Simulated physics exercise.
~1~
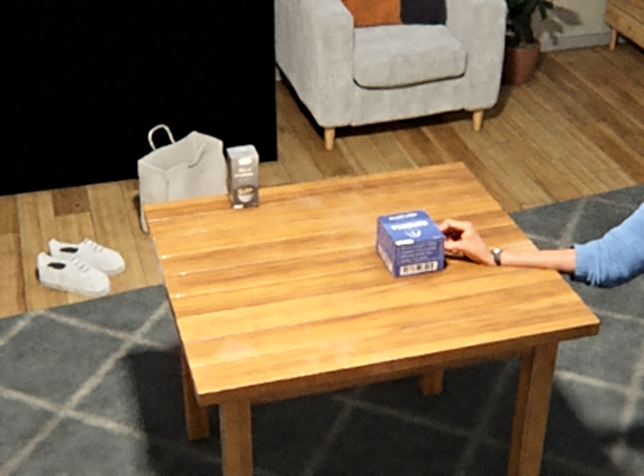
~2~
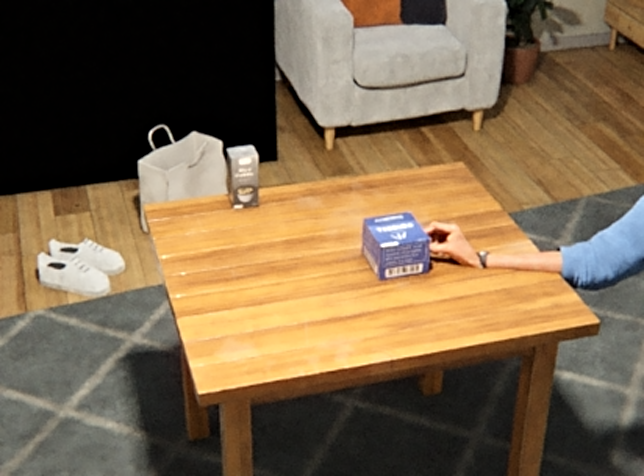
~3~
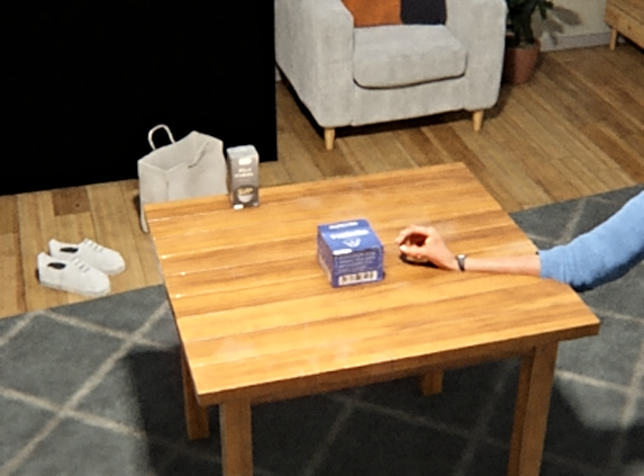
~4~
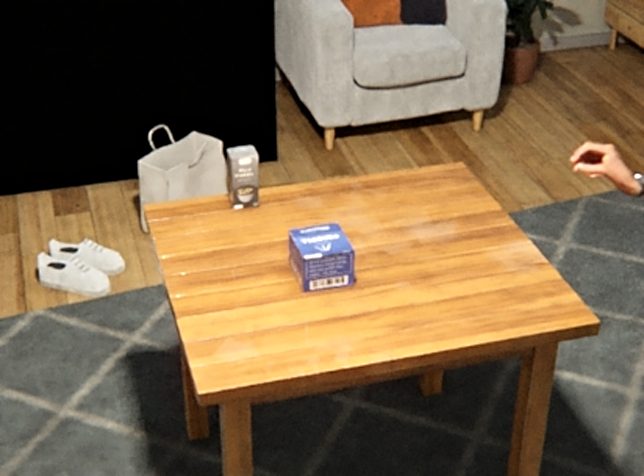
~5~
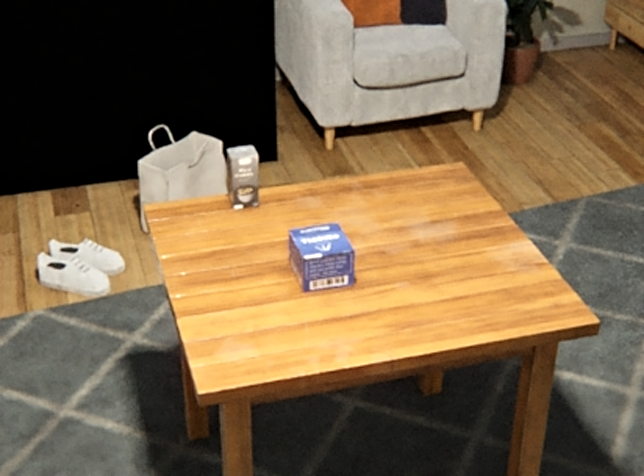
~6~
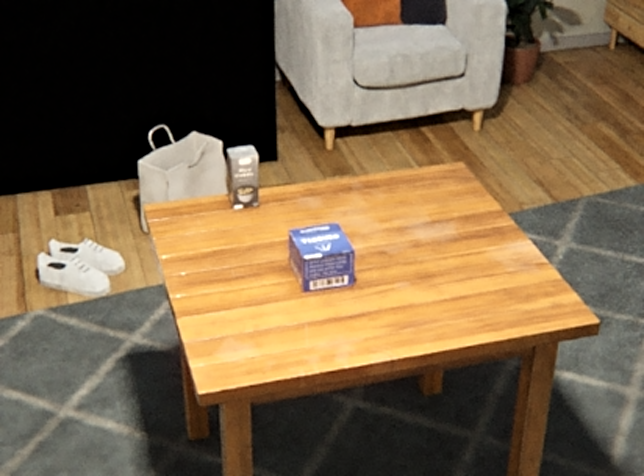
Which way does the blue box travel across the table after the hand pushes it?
The blue box moves to the left across the table.
